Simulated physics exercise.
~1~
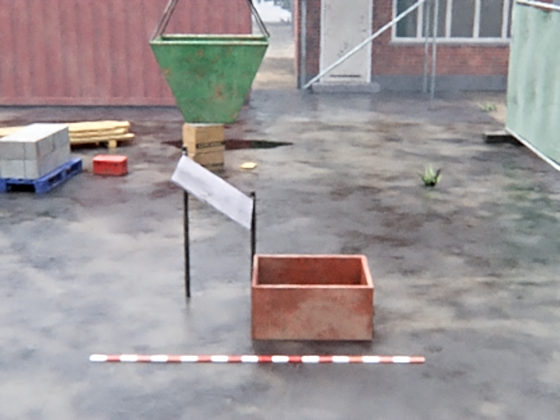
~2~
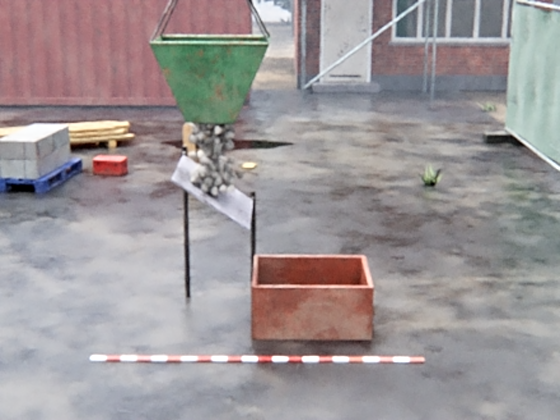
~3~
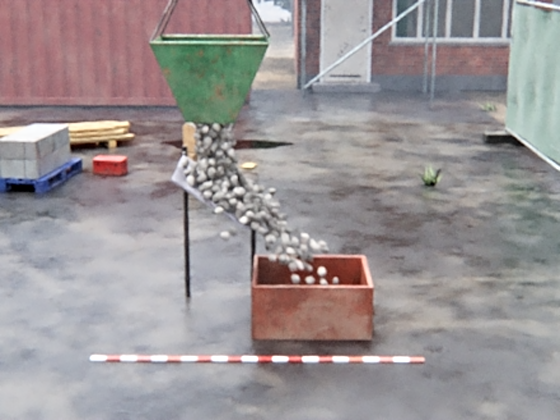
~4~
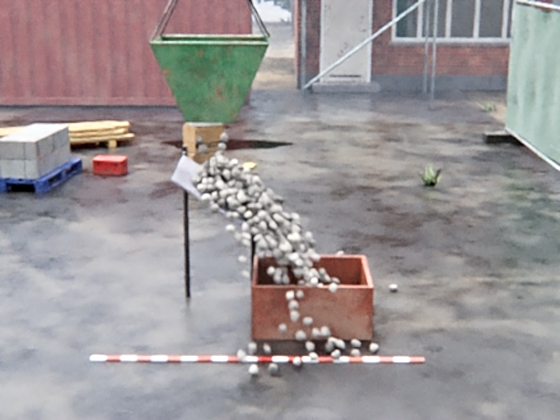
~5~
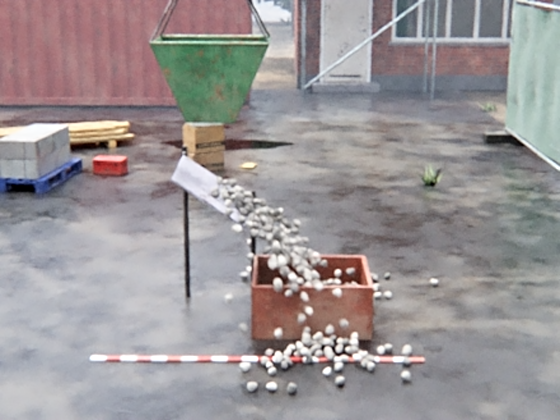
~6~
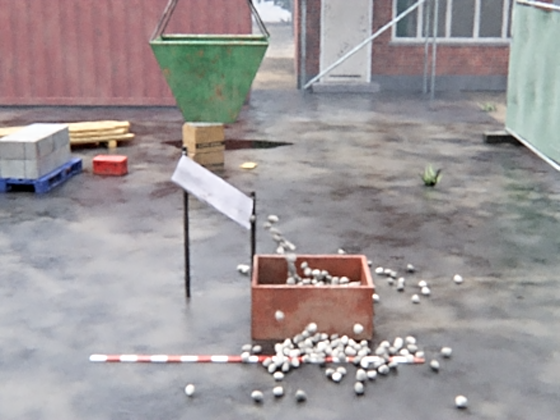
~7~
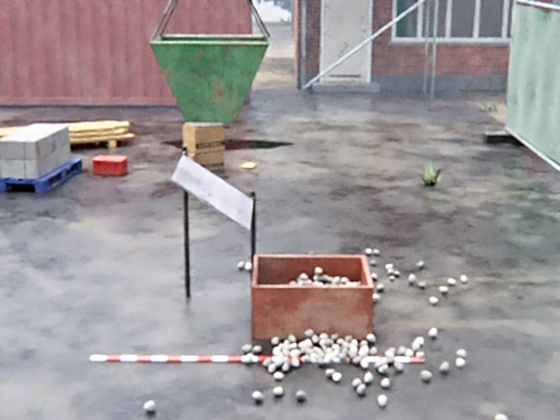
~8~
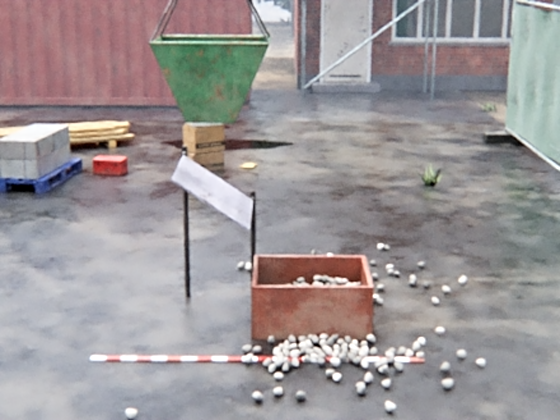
In this clip, grey stones drop from a hanging green skip onto a tilted pale panel and slide right toward an open reddish bin. Many land inside, while others spill over the ground in front and to the right, where they scatter and come to lie around a striped pole.
